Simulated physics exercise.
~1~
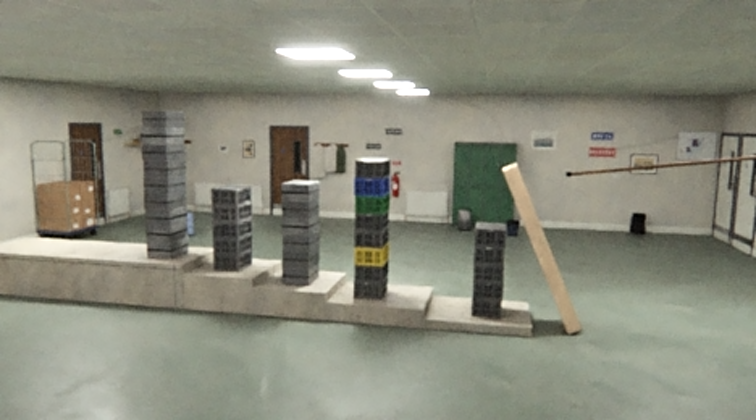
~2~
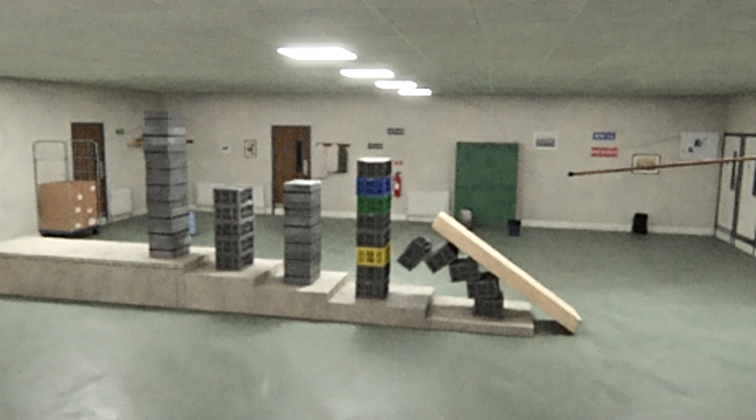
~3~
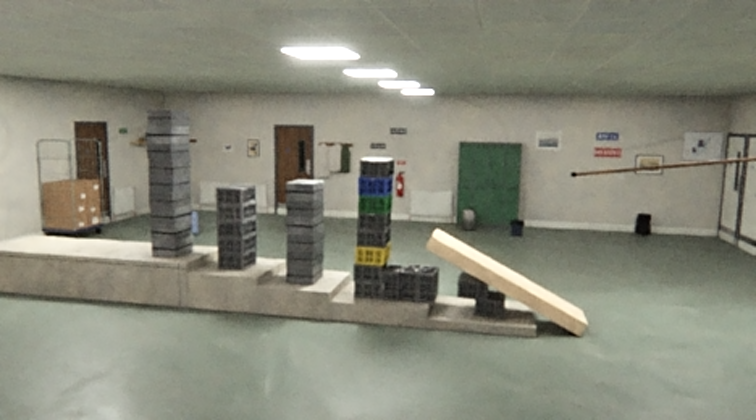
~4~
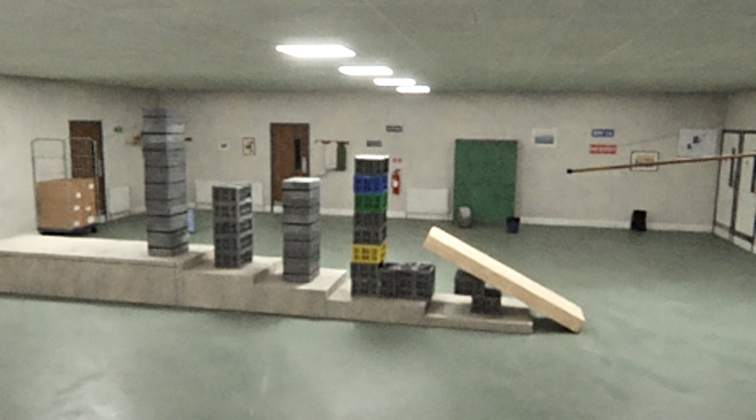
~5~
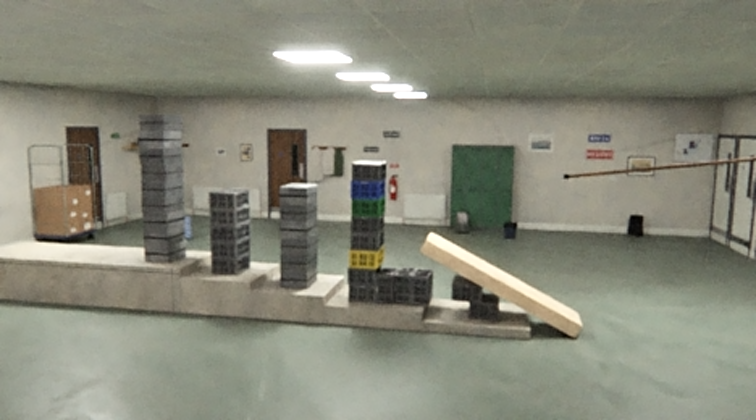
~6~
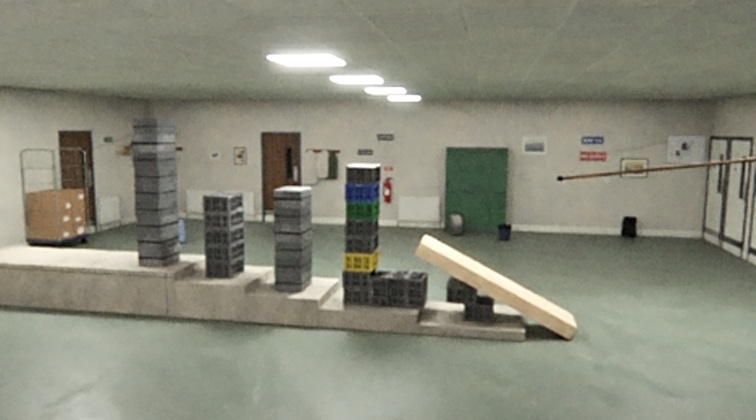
A long pale board tipped left onto the shortest stack of dark crates and knocked its upper ones over against the next column, which stayed standing with its blue, green and yellow crates, while the board came to rest slanted on what remained.
